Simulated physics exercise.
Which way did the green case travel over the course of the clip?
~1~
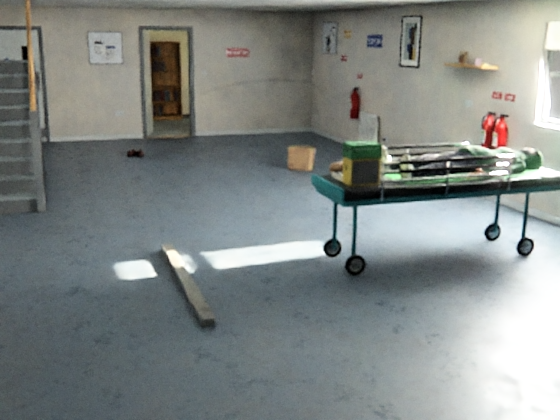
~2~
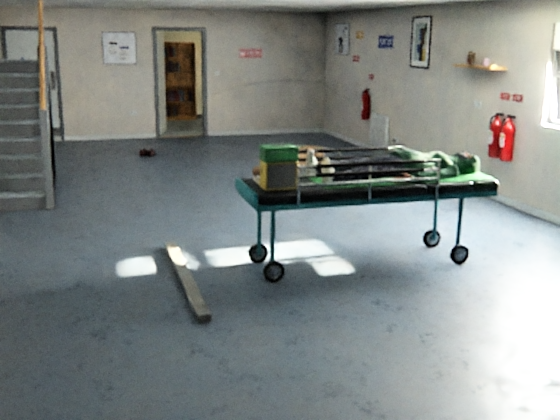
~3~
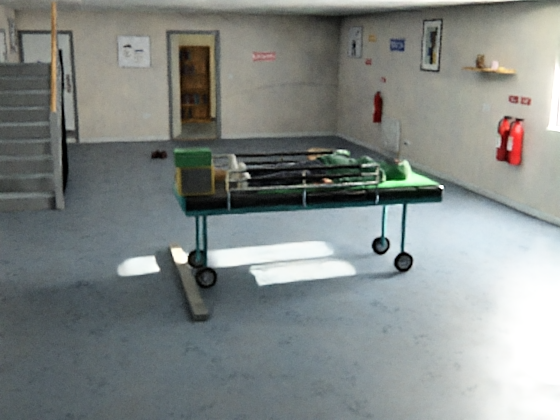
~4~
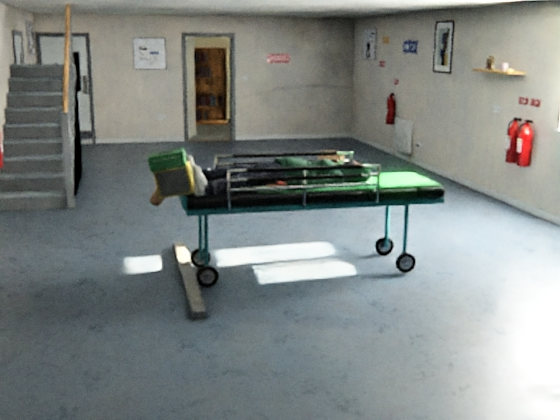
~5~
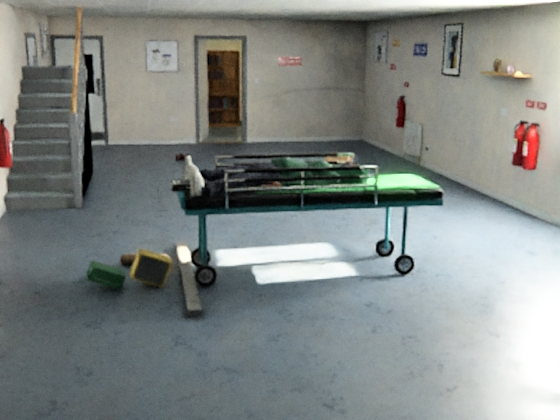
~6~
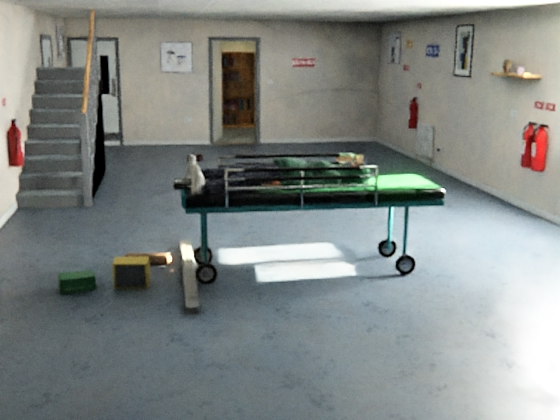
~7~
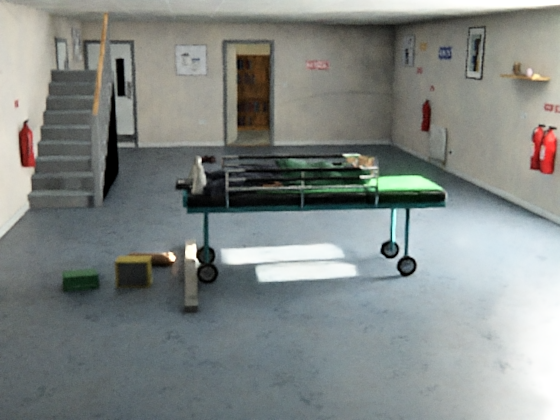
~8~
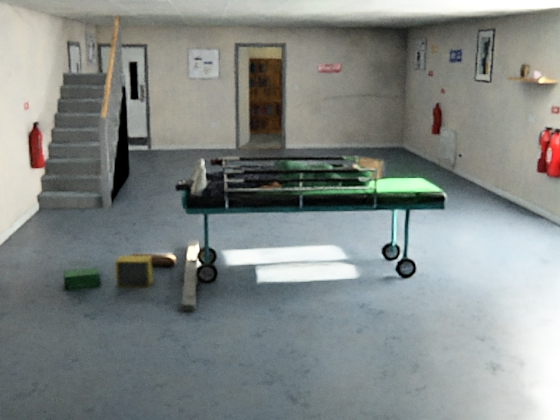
The green case travelled to the left, first riding on the gurney and then dropping off its left end to the floor.
